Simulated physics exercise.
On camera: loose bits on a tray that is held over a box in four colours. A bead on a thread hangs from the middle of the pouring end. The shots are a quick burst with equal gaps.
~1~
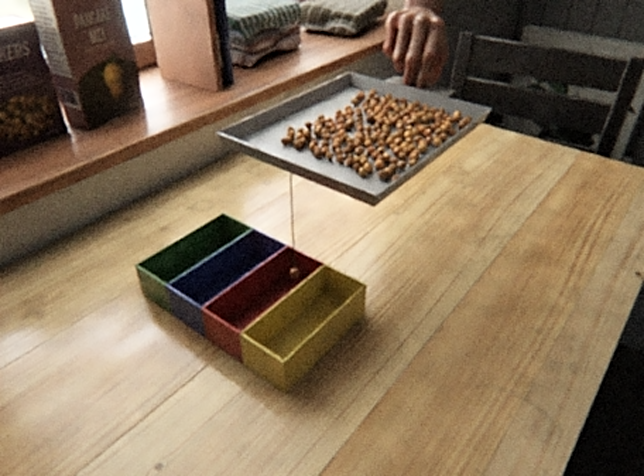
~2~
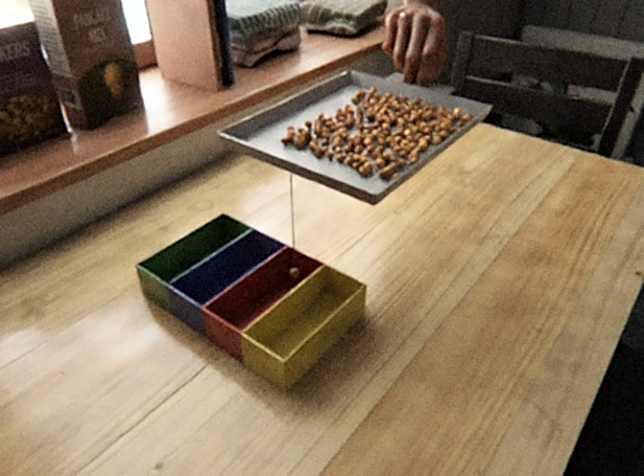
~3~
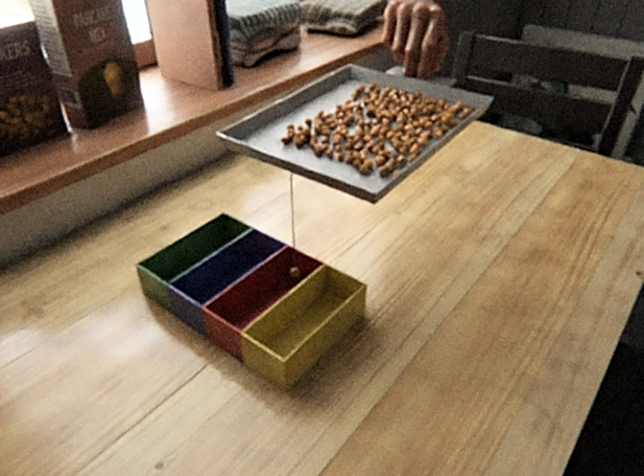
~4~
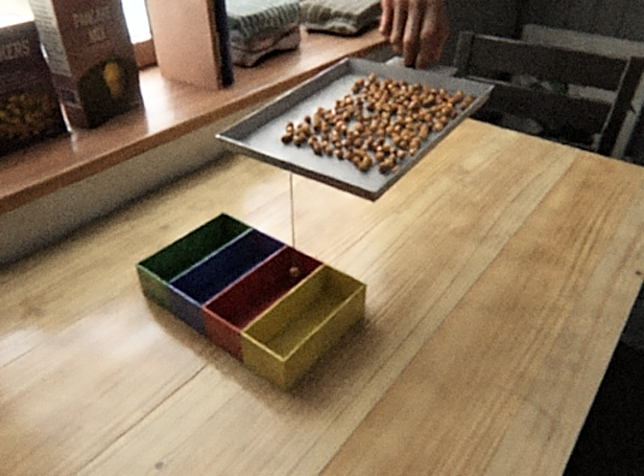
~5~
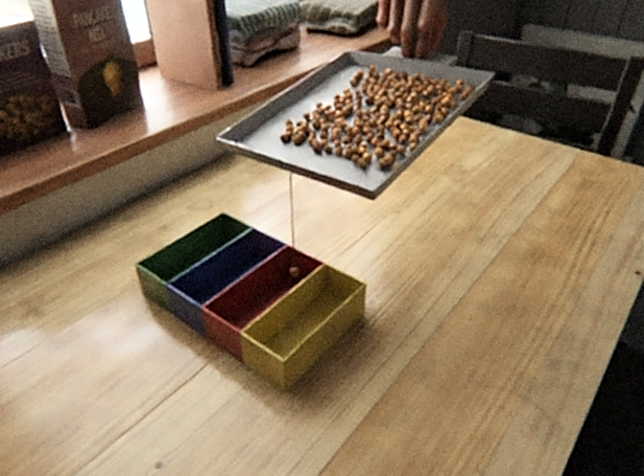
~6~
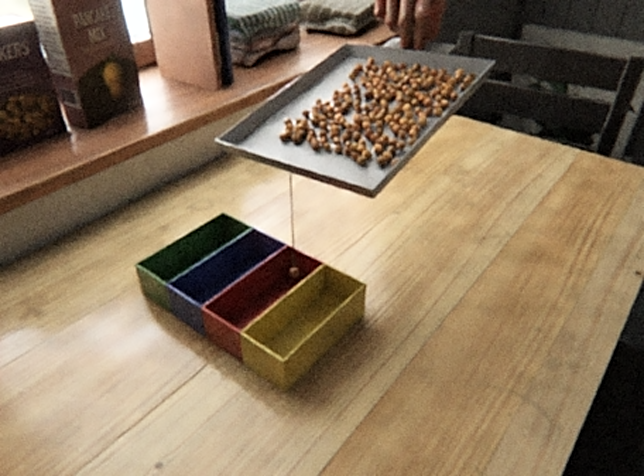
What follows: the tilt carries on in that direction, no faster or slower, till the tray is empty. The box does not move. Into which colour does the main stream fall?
Most goes to the blue cell.
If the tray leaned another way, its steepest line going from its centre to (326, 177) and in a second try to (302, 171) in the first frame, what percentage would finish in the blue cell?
The first gives 0 %, the second 10 %.
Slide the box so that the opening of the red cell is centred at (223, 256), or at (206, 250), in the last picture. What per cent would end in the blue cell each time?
In turn 0 and 0 in a hundred.
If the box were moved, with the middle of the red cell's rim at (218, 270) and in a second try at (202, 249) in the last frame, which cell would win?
At the first place red, at the second the yellow one.
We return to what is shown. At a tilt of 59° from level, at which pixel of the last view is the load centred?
Around (279, 129).
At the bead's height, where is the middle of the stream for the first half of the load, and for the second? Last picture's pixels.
At about (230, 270), then at (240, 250).
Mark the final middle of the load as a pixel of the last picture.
At about (229, 303).
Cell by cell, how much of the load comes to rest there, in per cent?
About: Green cell 10, blue cell 50, red cell 30, yellow cell 10 per cent.
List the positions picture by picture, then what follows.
The first picture shows corners of the pouring end (224, 132) and (375, 190), level; middle of the load (376, 128), roasted chickpeas; bead on its thread (295, 273); green cell (154, 287); blue cell (187, 309); red cell (223, 333); yellow cell (263, 360).
The second picture shows corners of the pouring end (224, 132) and (375, 190), level; middle of the load (377, 127).
The third picture shows corners of the pouring end (224, 133) and (375, 188), tipped barely, lowest at the left corner; middle of the load (377, 123).
The fourth picture shows corners of the pouring end (223, 135) and (374, 186), tipped a little, lowest at the left corner; middle of the load (376, 117).
The fifth picture shows corners of the pouring end (222, 136) and (373, 185), tipped a little, lowest at the left corner; middle of the load (376, 111).
The sixth picture shows corners of the pouring end (222, 139) and (371, 184), tipped a little, lowest at the left corner; middle of the load (375, 105); green cell (154, 286); blue cell (186, 308); red cell (223, 332); yellow cell (263, 359).
Just after the last frame, tray tipped steeply; almost all on the tray; just a few in the green cell; just a few falling or outside the box.
A moment on, tray tipped right over; the larger part on the tray; about a tenth in the blue cell; just a few in the green cell; just a few in the red cell; just a few falling or outside the box.
Further on, tray tipped past a quarter turn; roughly half in the blue cell; roughly a third in the red cell; about a tenth in the green cell; about a tenth in the yellow cell; just a few falling or outside the box.
When it is over, tray tipped past a quarter turn; roughly half in the blue cell; roughly a third in the red cell; about a tenth in the green cell; about a tenth in the yellow cell; just a few outside the box.
